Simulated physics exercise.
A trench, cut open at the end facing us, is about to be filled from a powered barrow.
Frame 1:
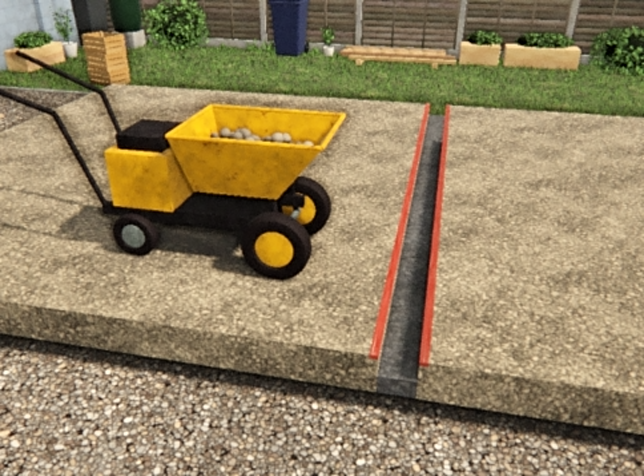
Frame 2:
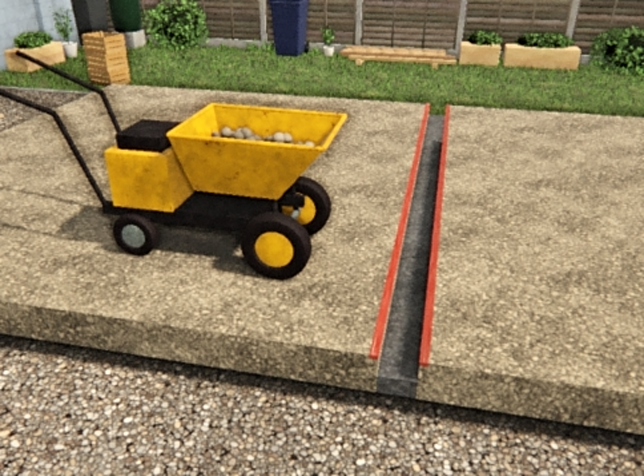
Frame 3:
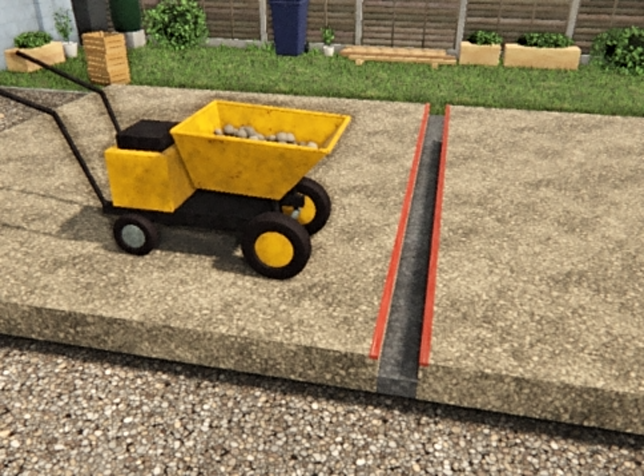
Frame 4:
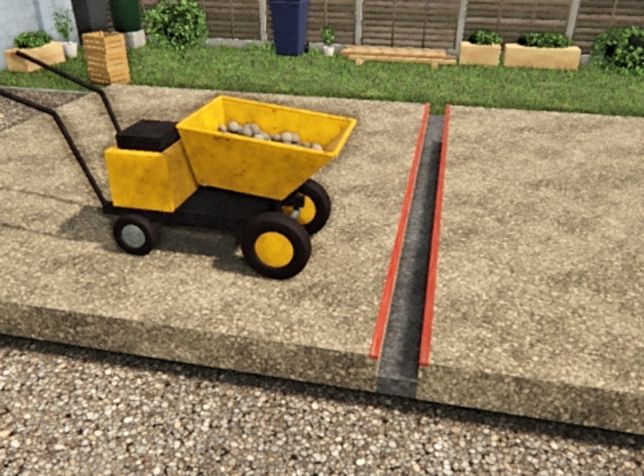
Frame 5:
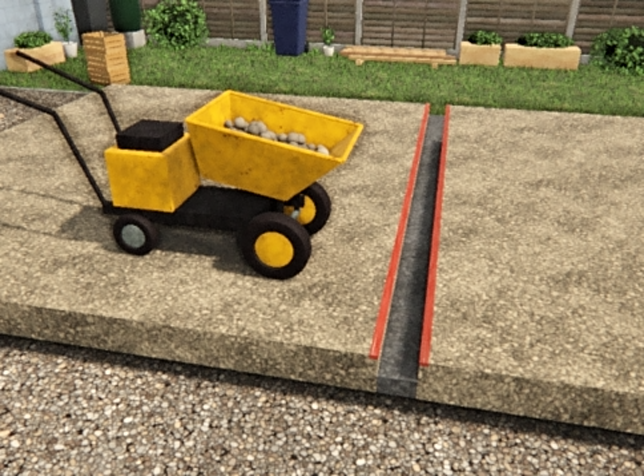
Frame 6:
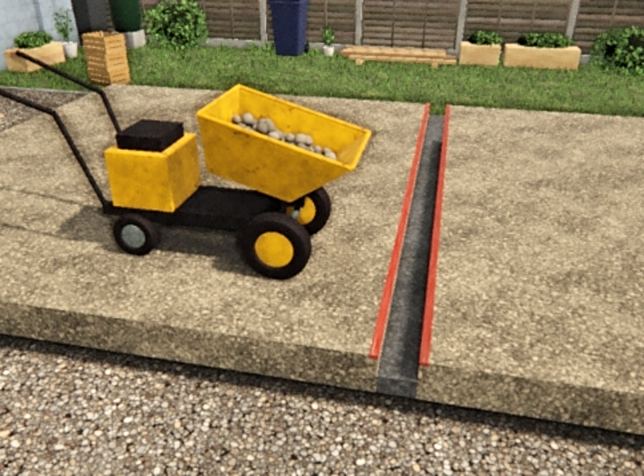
We see a yellow powered barrow holding rounded pebbles on a concrete slab, left of a narrow red-edged trench; its skip starts level, then gradually tilts forward to the right while the wheels stay still.
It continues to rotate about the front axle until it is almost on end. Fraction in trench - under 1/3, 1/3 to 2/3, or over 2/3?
From what I can see, the trench share is a third to two-thirds.
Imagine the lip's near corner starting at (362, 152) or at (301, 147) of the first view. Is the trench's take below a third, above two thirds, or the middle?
Under a third, then the middle third.
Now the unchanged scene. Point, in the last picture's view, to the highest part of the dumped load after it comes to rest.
About (419, 256).
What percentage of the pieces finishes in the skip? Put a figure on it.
All told, it is near 40 percent.
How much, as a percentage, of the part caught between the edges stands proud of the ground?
I'd estimate around 20 %.
Just after the last frame, skip tipped steeply; every one in the skip.
A moment on, skip tipped right over; roughly two thirds in the skip; roughly a quarter in or heaped over the trench; just a few beyond it.
Further on, skip tipped right over; roughly a third in the skip; roughly half in or heaped over the trench; about a tenth beyond it.
When it is over, skip tipped right over; roughly a third in the skip; roughly half in or heaped over the trench; about a tenth beyond it.
